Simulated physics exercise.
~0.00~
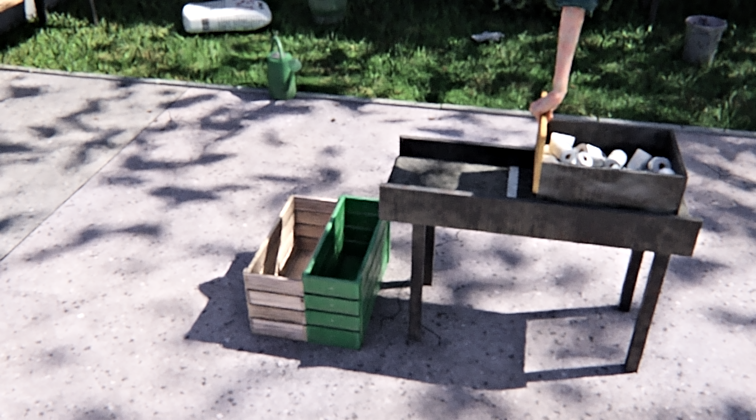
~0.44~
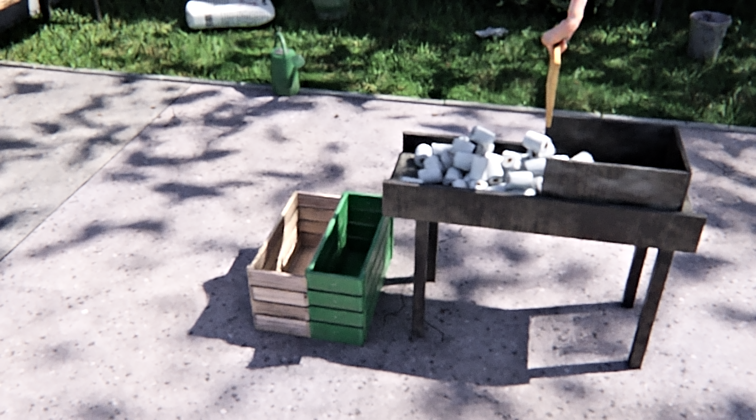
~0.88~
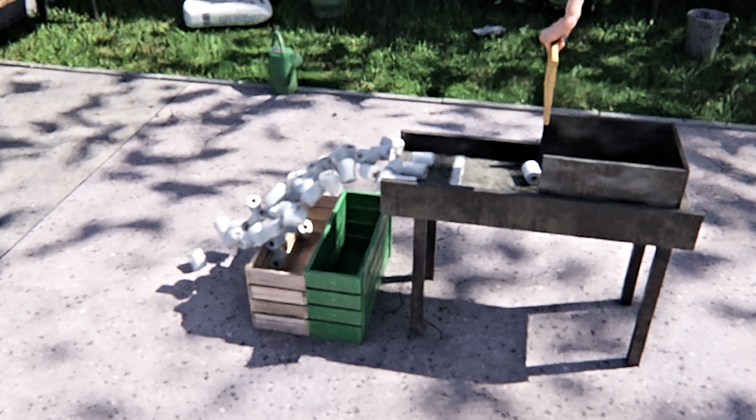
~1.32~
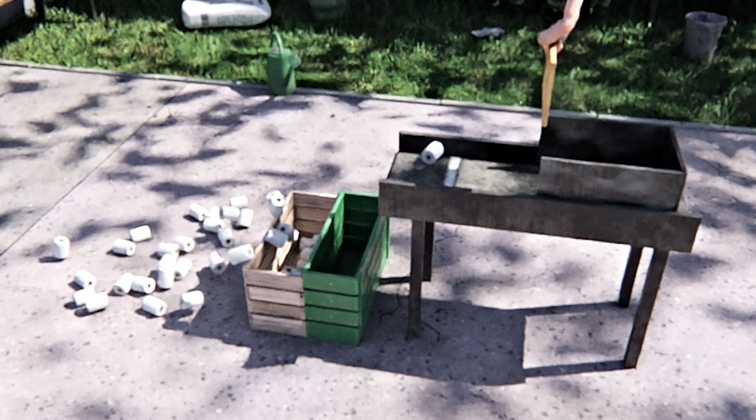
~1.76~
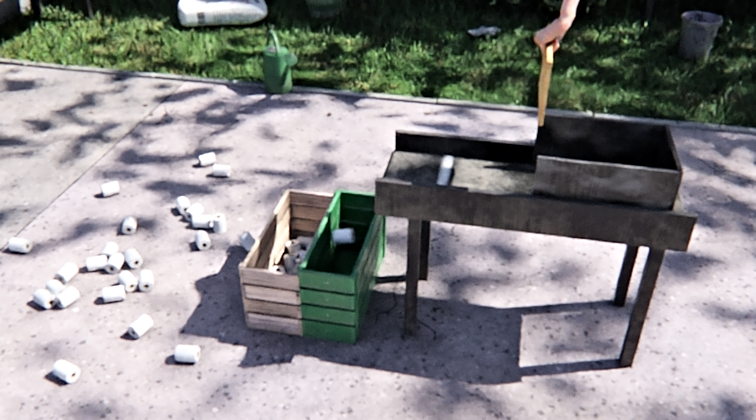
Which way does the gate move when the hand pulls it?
The gate moves up, and the hand then holds it above the black pen.
